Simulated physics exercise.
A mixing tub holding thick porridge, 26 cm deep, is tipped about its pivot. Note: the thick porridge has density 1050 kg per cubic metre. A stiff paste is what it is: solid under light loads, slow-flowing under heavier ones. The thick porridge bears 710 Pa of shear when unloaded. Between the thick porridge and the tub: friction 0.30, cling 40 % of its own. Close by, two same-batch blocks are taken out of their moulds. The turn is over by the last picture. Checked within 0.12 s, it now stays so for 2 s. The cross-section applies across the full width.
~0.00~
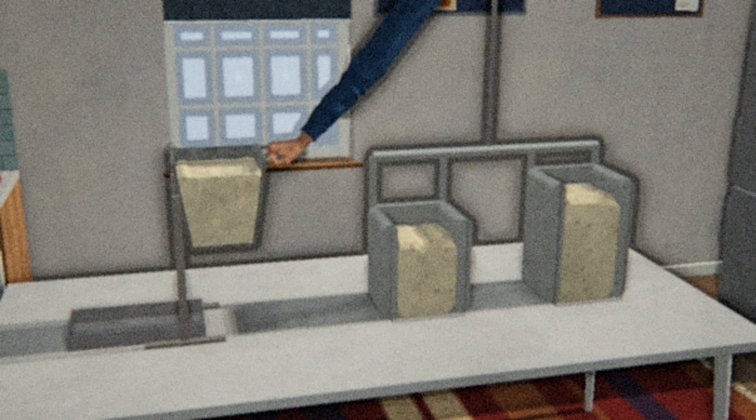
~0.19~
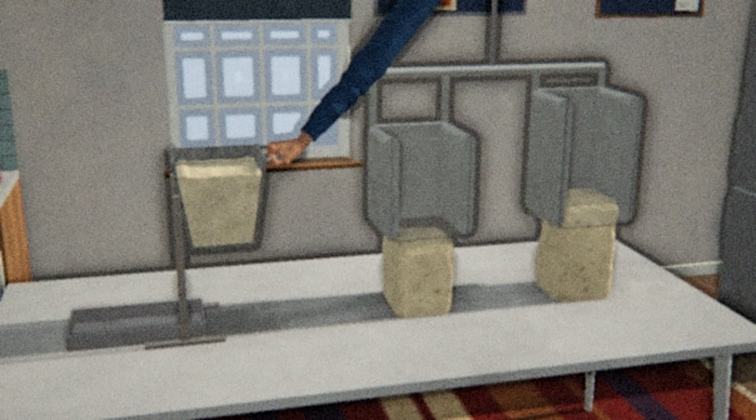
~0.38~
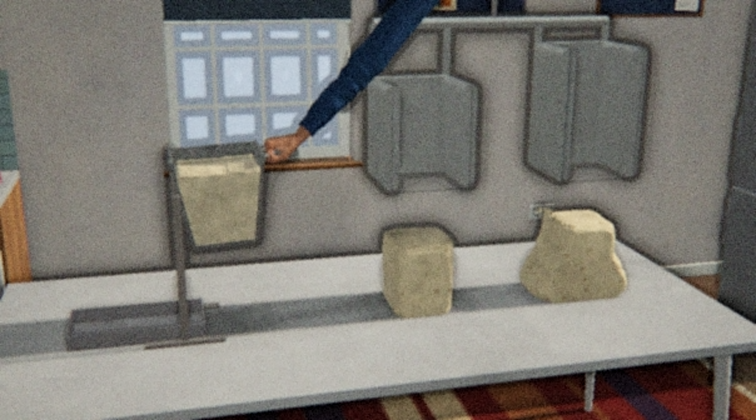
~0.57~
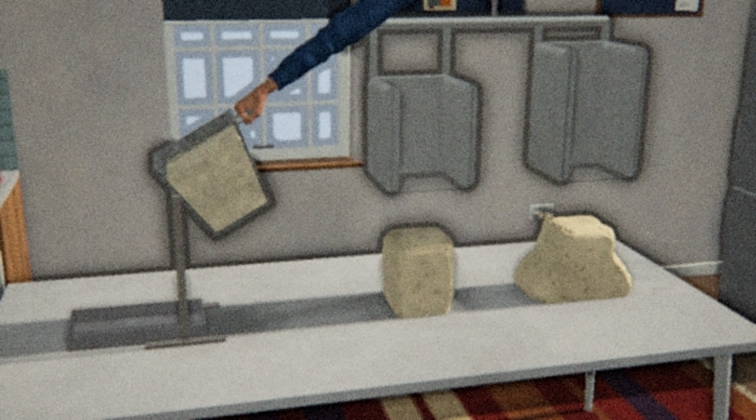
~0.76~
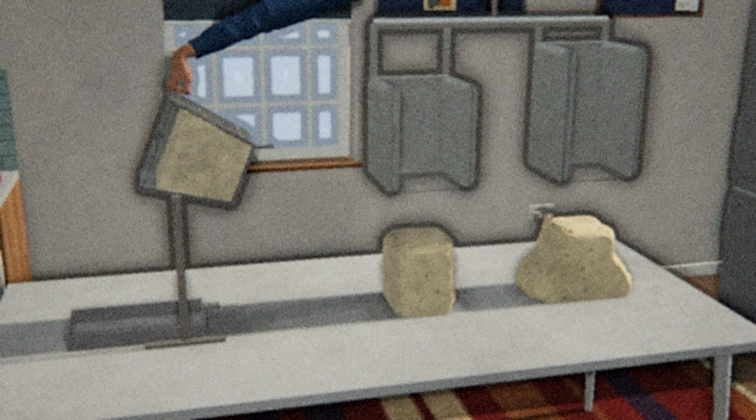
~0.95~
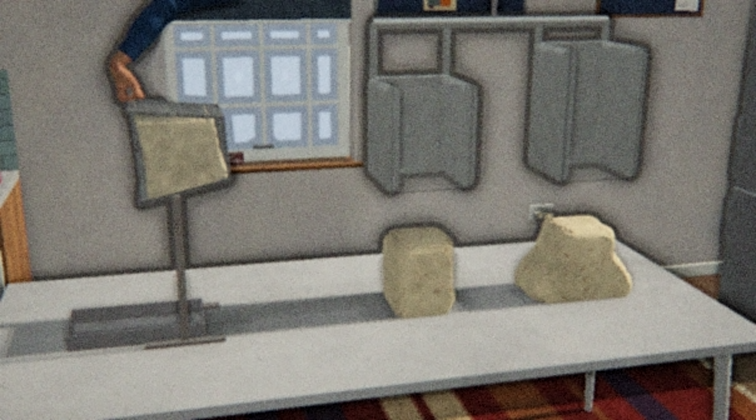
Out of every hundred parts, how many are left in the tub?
Some 0 in every hundred.
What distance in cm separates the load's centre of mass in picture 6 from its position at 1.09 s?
I'd put the distance at about 4 centimetres.
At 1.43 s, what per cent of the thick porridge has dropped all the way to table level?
Some 0 % has got all the way down.
By 1.09 s, the tub is at 93 degrees and holds 96 %.
By 1.26 s, the tub is at 93 degrees and holds 74 %.
By 1.43 s, the tub is at 93 degrees and holds 51 %.
By 1.60 s, the tub is at 93 degrees and holds 19 %.
By 2.95 s, at the end, the tub is at 93 degrees and holds 0 %.
